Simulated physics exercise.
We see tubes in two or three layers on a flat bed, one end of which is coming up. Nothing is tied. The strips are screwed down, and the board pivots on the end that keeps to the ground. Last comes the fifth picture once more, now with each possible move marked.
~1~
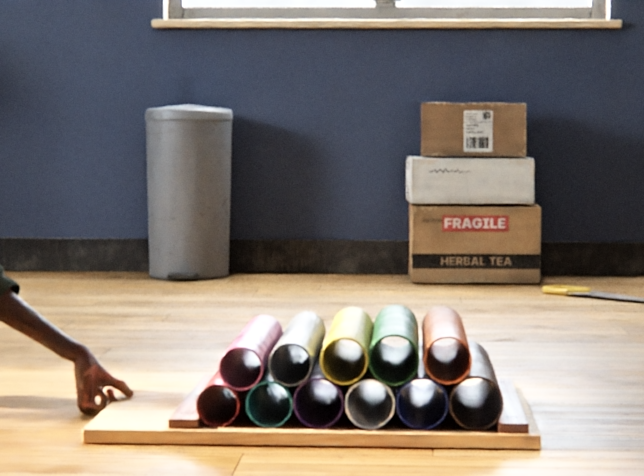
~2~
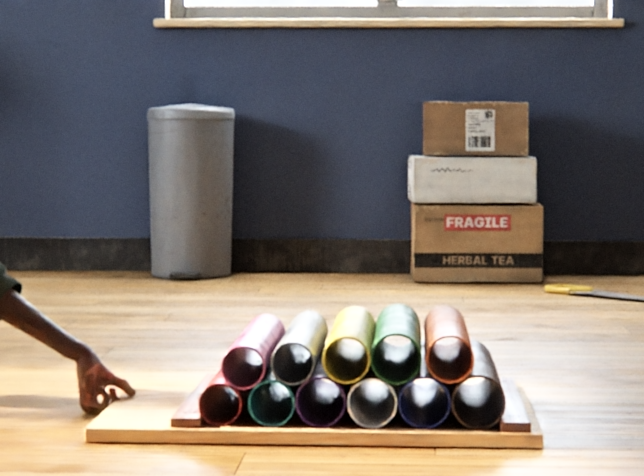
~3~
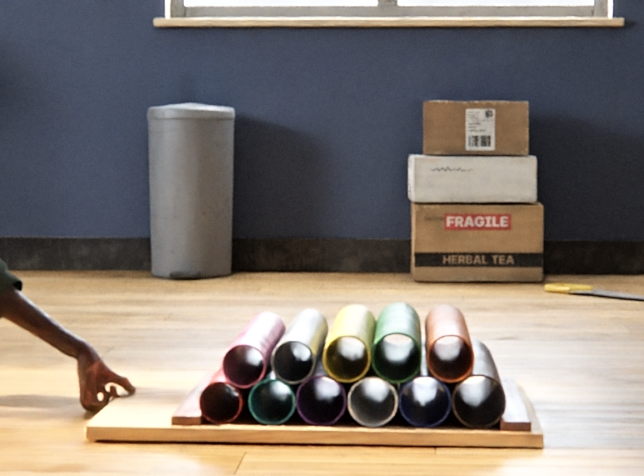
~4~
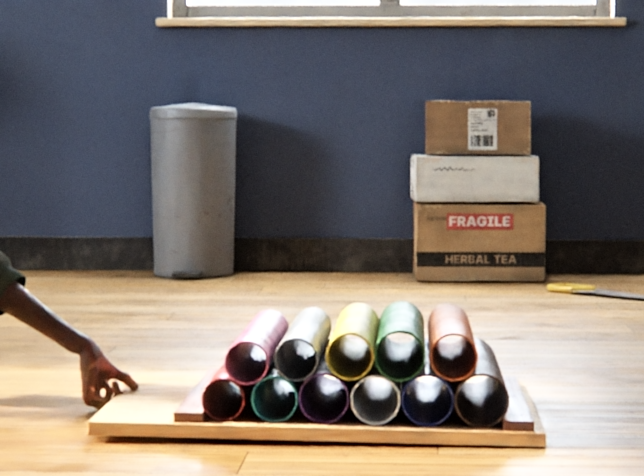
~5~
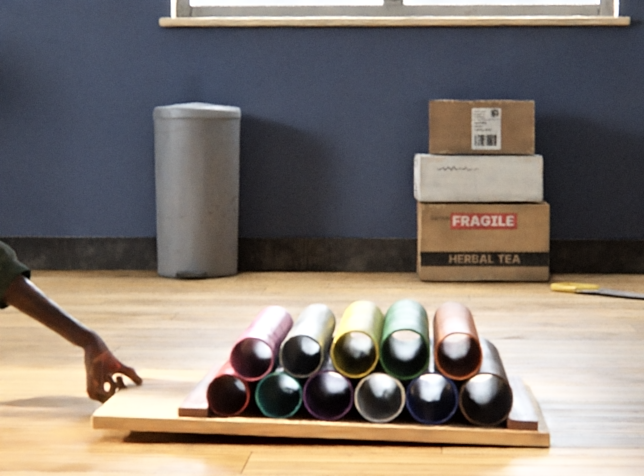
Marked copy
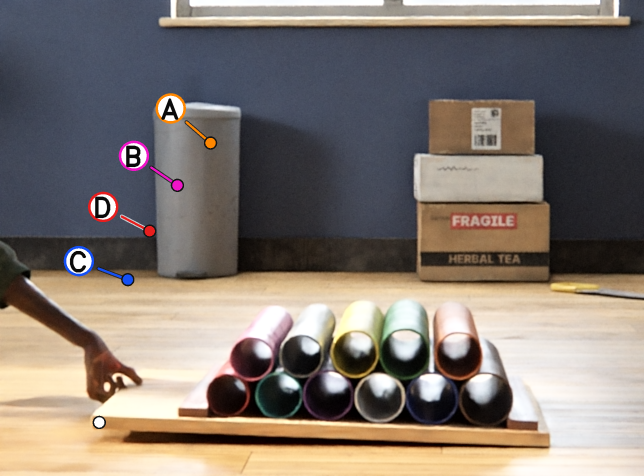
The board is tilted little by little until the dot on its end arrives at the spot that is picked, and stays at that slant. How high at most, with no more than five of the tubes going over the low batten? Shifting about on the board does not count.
Stop at D.
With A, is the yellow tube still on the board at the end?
No.
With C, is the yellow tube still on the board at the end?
The yellow tube: Yes.
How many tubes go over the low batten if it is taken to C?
At C the number is none.
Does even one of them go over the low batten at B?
At B: Yes.
On the marked copy, A at (211, 143); B at (178, 185); C at (128, 279); D at (150, 231); the white dot at (100, 423).
Taking D. A third of the way, board at 16°.
Two thirds of the way, board at 27°.
When it is over, board at 27°, none over the low batten.
As for the rest, A eleven over the low batten; B eleven over the low batten; C none over the low batten.
